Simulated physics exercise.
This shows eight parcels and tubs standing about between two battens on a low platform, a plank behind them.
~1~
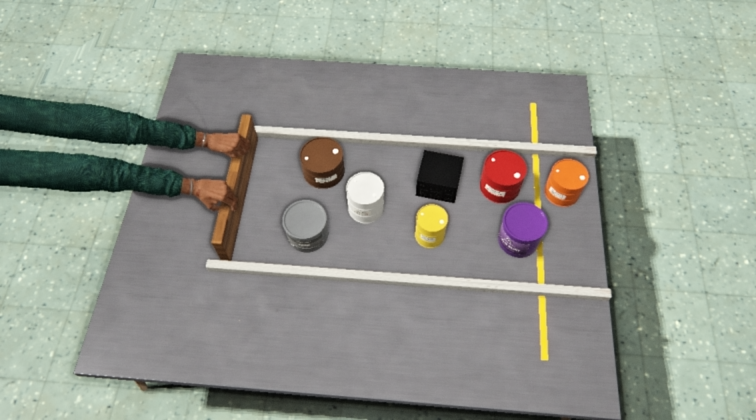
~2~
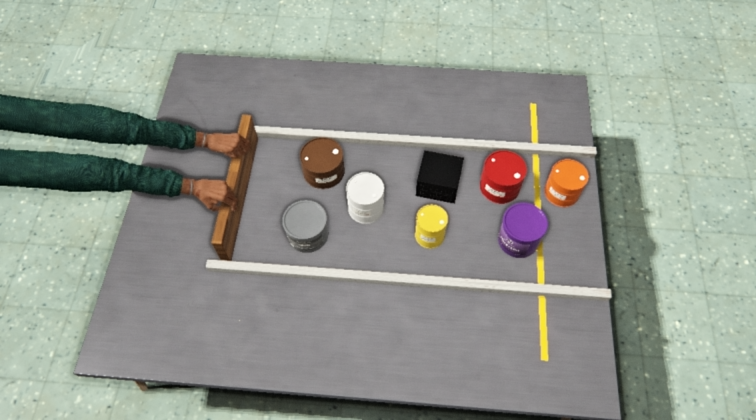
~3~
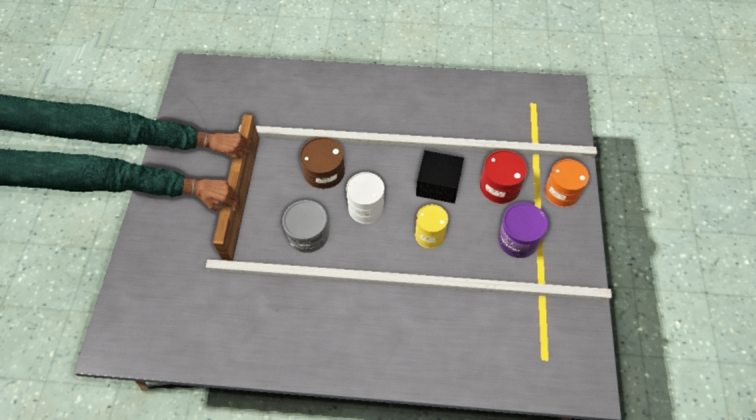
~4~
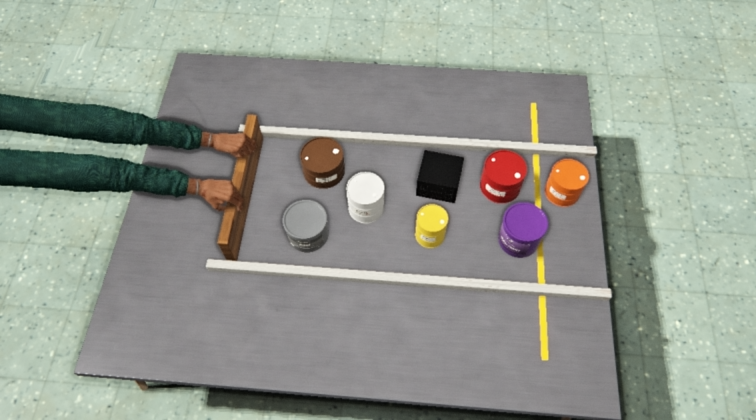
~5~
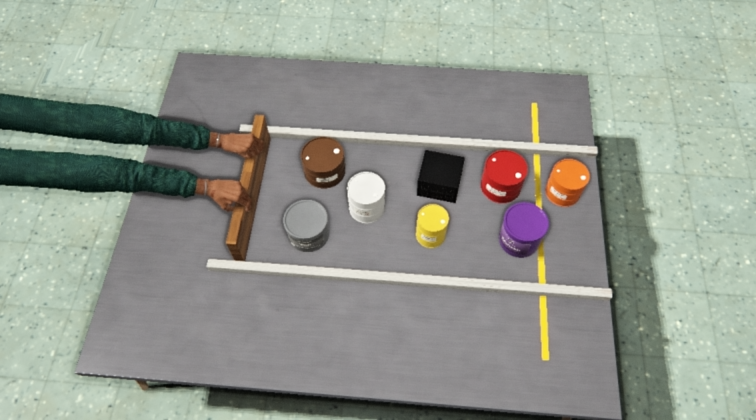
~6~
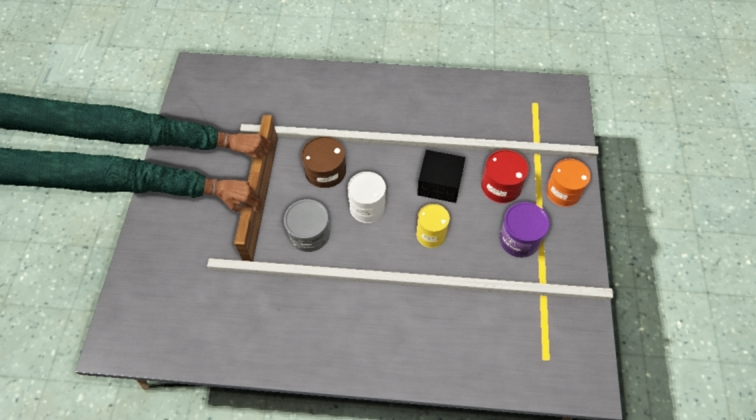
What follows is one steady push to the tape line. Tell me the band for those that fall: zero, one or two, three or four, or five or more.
The number that fall off is three or four.
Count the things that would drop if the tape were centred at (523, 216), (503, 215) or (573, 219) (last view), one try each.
The counts: 2, 2 and 5.
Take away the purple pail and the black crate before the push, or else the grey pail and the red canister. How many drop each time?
2 in the first case, 1 in the second.
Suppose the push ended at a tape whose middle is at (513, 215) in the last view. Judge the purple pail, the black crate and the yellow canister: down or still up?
The purple pail does not fall, the black crate survives, the yellow canister stays on.
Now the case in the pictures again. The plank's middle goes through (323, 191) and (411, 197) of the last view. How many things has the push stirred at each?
At the one place 2, at the other 6.
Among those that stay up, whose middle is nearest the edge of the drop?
That is the yellow canister.
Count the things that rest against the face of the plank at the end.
In contact: 3.
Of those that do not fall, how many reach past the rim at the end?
That would be 0.
Soon after, none off yet; orange canister at rest near (568, 183); purple pail at rest near (523, 231); red canister at rest near (504, 177).
Then, none off yet; orange canister moved about its own width near (592, 186); purple pail moved a little near (530, 233); red canister moved about its own width near (553, 180).
By the end, the number that fall off is three or four; fallen, black crate, red canister, purple pail and orange canister.
